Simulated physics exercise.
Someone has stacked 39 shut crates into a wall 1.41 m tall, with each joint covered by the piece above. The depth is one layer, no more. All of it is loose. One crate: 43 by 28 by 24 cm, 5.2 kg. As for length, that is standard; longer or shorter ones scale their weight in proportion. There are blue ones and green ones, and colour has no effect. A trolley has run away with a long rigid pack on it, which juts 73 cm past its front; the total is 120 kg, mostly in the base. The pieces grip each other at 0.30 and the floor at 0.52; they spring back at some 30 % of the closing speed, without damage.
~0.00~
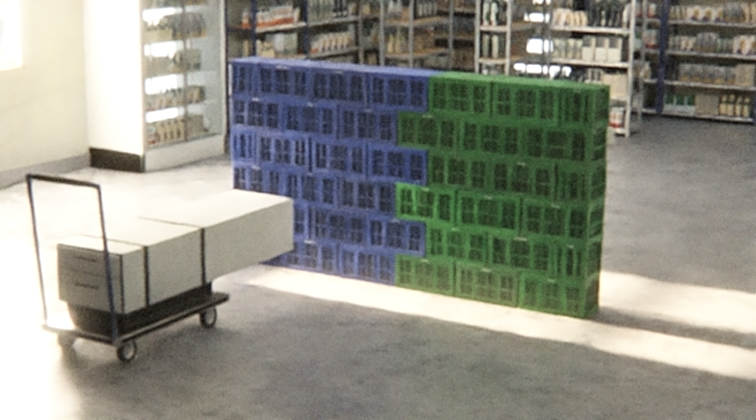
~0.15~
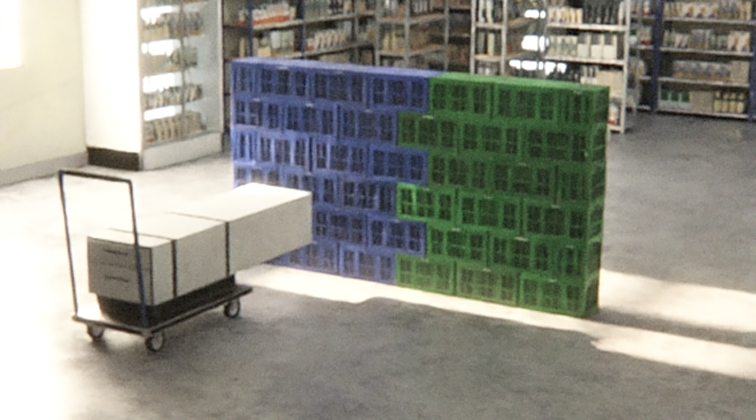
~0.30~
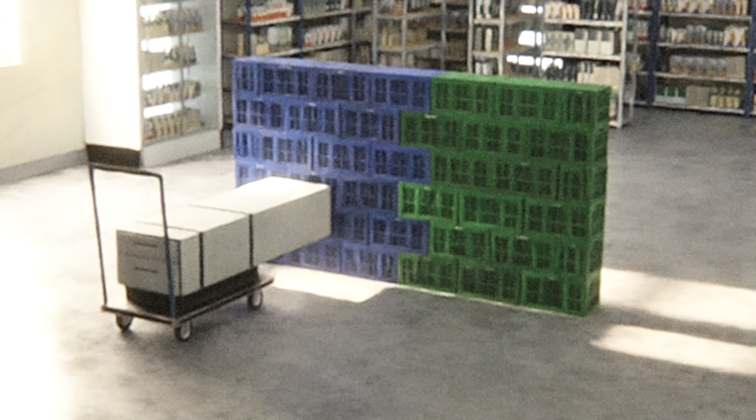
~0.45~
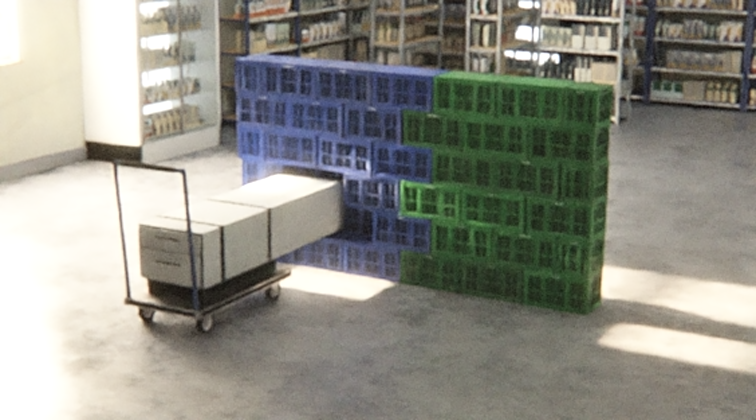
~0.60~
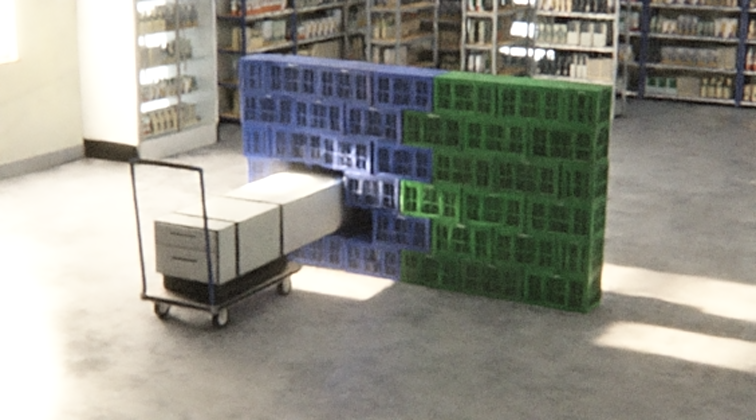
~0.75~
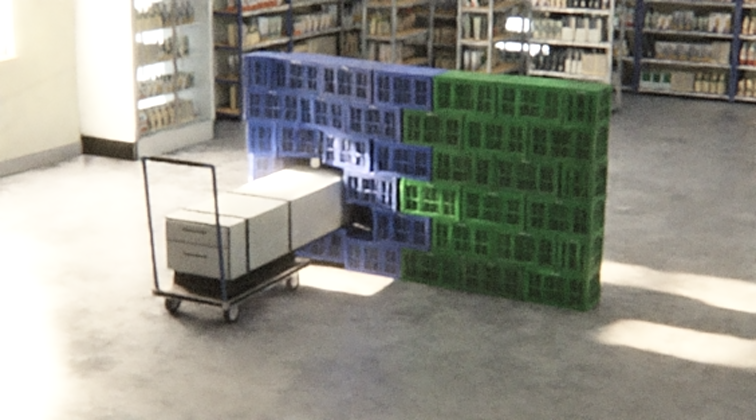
The video shows a flat trolley carrying long pale boxes rolling right toward a wall of stacked blue and green crates, then the front of its load pushing into the blue side, shoving several blue crates out of line.
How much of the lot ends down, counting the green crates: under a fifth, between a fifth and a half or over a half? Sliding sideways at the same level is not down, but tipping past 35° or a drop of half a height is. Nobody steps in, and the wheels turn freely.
Below a fifth.
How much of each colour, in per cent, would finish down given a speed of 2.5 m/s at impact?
You'd end up with blue at 50 per cent down and green at 0 per cent.
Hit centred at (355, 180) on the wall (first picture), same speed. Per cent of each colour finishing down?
In that case, blue 60 and green 10 in a hundred end down.
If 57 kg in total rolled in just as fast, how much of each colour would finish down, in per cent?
Down by colour: Blue 0, green 0 per cent.
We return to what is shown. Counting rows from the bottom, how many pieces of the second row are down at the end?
Count down in that row: 3.
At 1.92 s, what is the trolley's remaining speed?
Roughly 0.2 m/s.
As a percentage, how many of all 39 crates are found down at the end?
About 30 per cent.
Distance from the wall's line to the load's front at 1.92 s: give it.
Around 70 cm beyond.
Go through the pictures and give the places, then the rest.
In the first picture (each place is the centre of the face we see best; the camera moves round a little), load (288, 216) 43 cm short of the wall; top green crate (577, 108); top blue crate (338, 87); all as stacked.
In the second picture, load (307, 210) 22 cm short of the wall; top green crate (577, 109).
In the third picture, load (326, 202) 17 mm short of the wall; top green crate (579, 109).
In the fourth picture, load (340, 196) 14 cm into the wall's line; top green crate (580, 108); 8 have shifted.
In the fifth picture, load 26 cm into the wall's line; top green crate (581, 109); top blue crate (344, 85) moved 39 mm; 12 have shifted.
In the sixth picture, load 34 cm into the wall's line; top green crate (581, 108); top blue crate (346, 83) moved 8 cm; 16 have shifted.
By 1.22 s, load 53 cm past the wall's line, still rolling; none of the 18 green crates down (5 of 39 in all colours); top green crate unmoved; top blue crate tilted 6°.
By 1.92 s, load 69 cm past the wall's line, still rolling; none of the 18 green crates down (12 of 39 in all colours); top green crate unmoved; top blue crate tilted 36°, 16 cm lower.
When it is over (4.5 s), load 73 cm past the wall's line, stopped; none of the 18 green crates down (12 of 39 in all colours); top green crate unmoved; top blue crate on its side. That is 0 per cent. In pixels of the last frame, middles, top green crate near (588, 105), top blue crate near (399, 187).
